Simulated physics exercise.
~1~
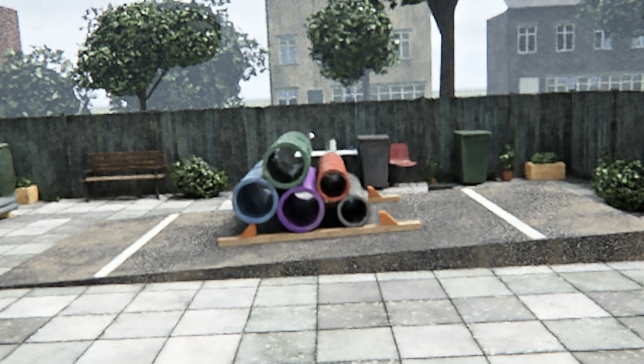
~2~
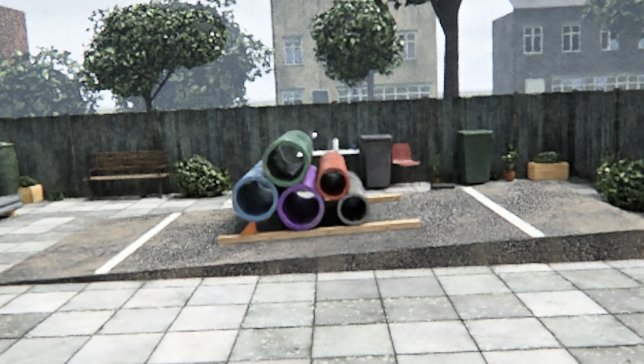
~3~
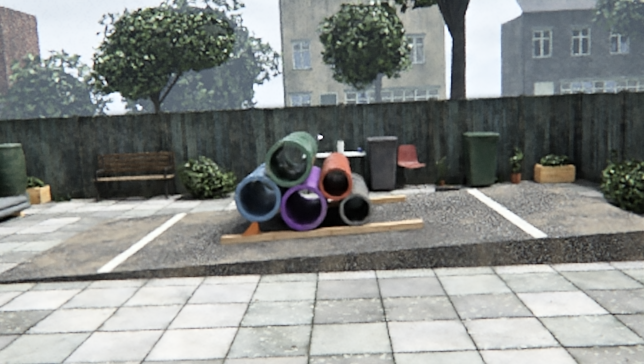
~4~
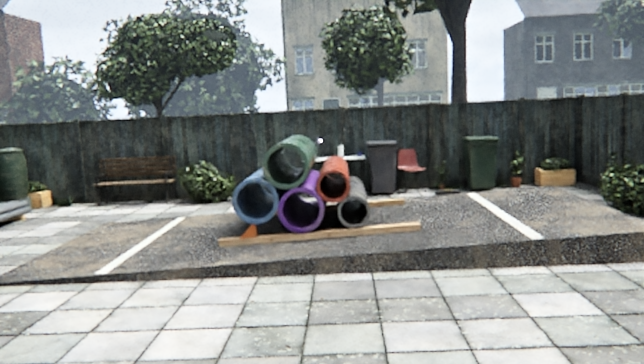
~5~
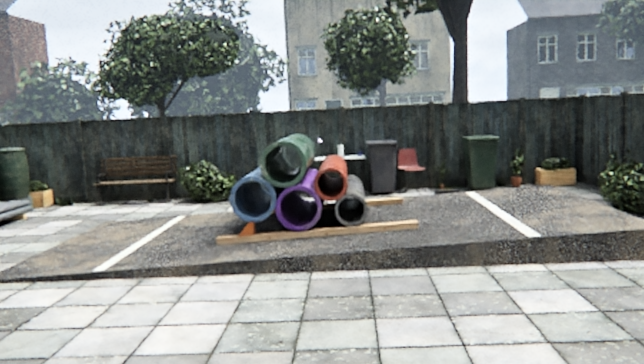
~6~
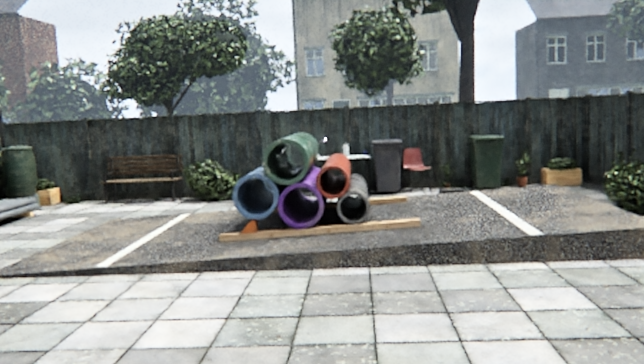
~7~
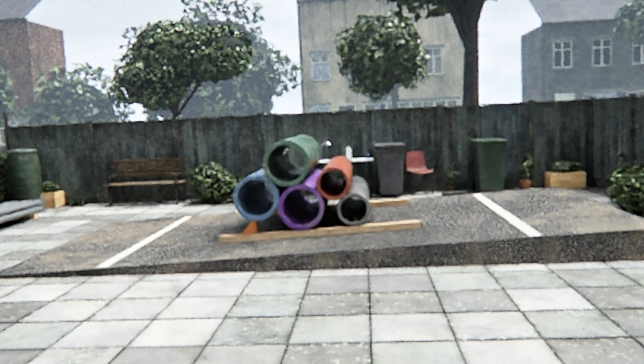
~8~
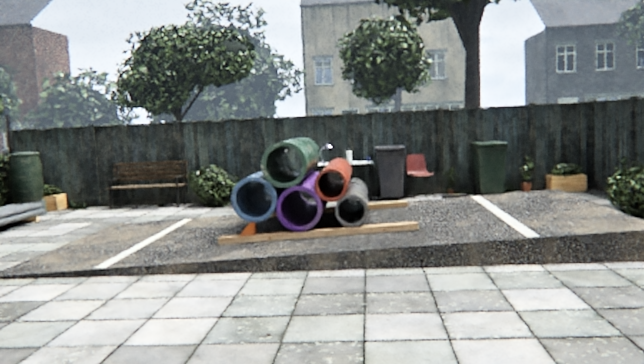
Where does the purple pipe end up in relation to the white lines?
The purple pipe stays on the wooden bearers, between the two white lines, and does not cross either of them.
